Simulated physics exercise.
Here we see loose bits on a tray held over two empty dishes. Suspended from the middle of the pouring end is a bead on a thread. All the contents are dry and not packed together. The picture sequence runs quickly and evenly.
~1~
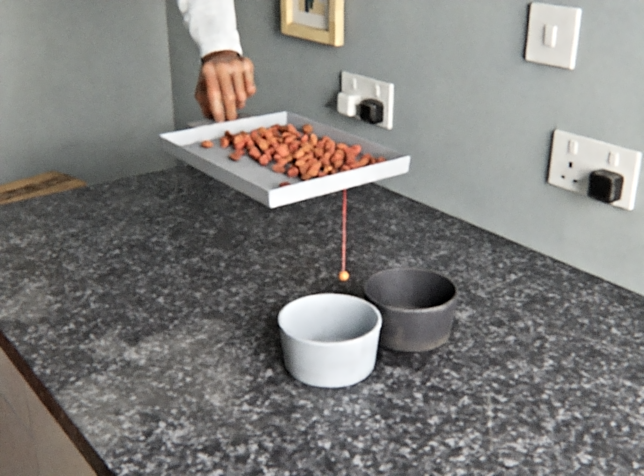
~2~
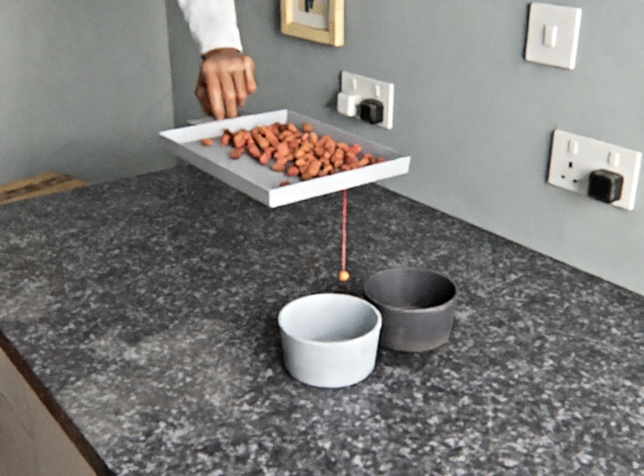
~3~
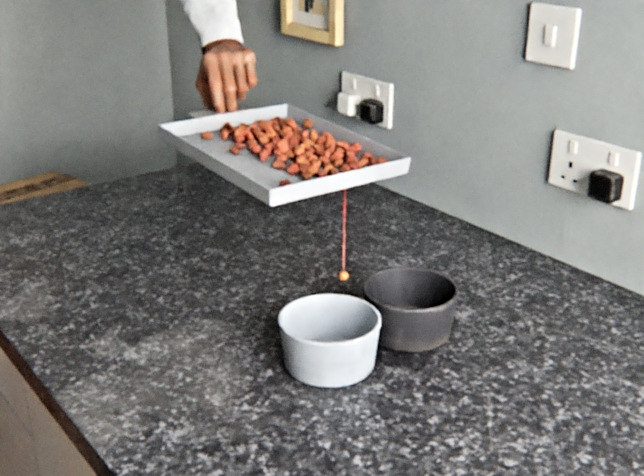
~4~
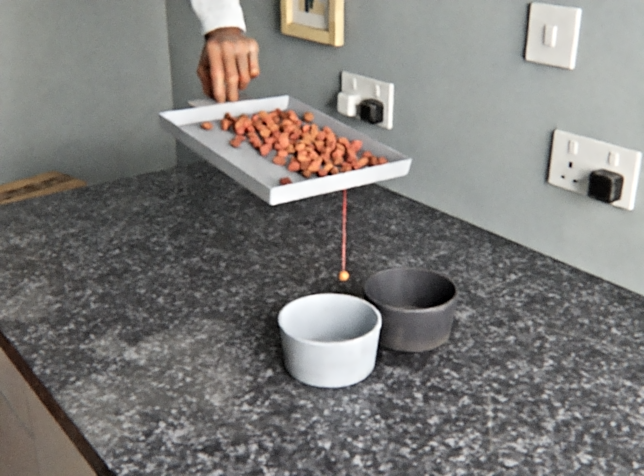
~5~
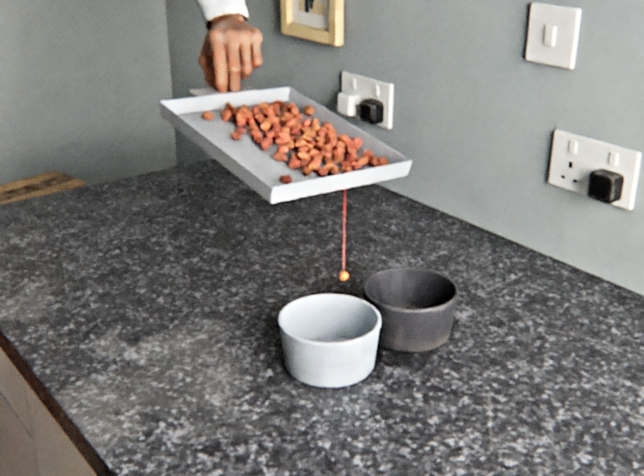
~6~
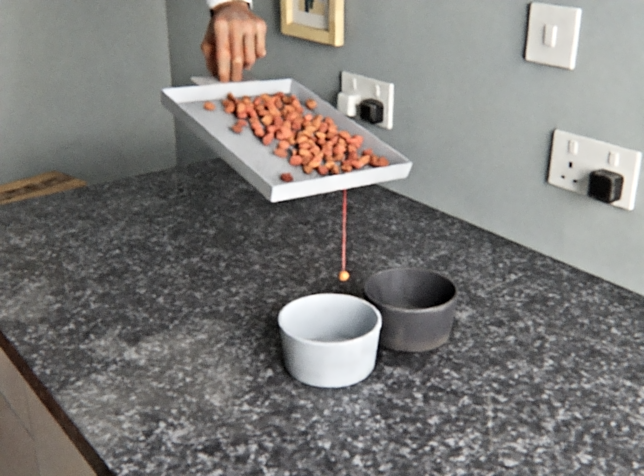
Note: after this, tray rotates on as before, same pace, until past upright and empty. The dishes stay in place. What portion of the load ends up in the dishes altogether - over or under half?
I expect the dishes to receive the greater amount.
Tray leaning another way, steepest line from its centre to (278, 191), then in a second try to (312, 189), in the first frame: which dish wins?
The first try: The left dish. The second: The left dish.
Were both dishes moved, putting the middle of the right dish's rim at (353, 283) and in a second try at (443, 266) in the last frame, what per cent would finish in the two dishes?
20 % and 80 %.
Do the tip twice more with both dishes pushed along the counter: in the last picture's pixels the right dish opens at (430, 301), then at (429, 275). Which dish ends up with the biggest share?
First try, the rightmost dish; second try, the rightmost dish.
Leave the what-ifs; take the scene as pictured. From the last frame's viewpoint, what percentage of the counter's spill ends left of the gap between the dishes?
Close to 10 per cent.
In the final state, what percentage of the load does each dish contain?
Per hundred pieces: Left dish roughly 10, right dish roughly 80.
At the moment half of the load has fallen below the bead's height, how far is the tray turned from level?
Close to 95° of tilt at that moment.
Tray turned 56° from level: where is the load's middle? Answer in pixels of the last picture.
I'd mark the middle close to (357, 135).
Just after the last frame, tray tipped steeply; almost all on the tray; just a few in the air.
A moment on, tray tipped right over; roughly a third on the tray; just a few in the left dish; roughly a third in the right dish; about a tenth outside both; about a tenth in the air.
Further on, tray tipped past a quarter turn; about a tenth in the left dish; the larger part in the right dish; about a tenth outside both.
When it is over, tray tipped past a quarter turn; about a tenth in the left dish; the larger part in the right dish; about a tenth outside both.
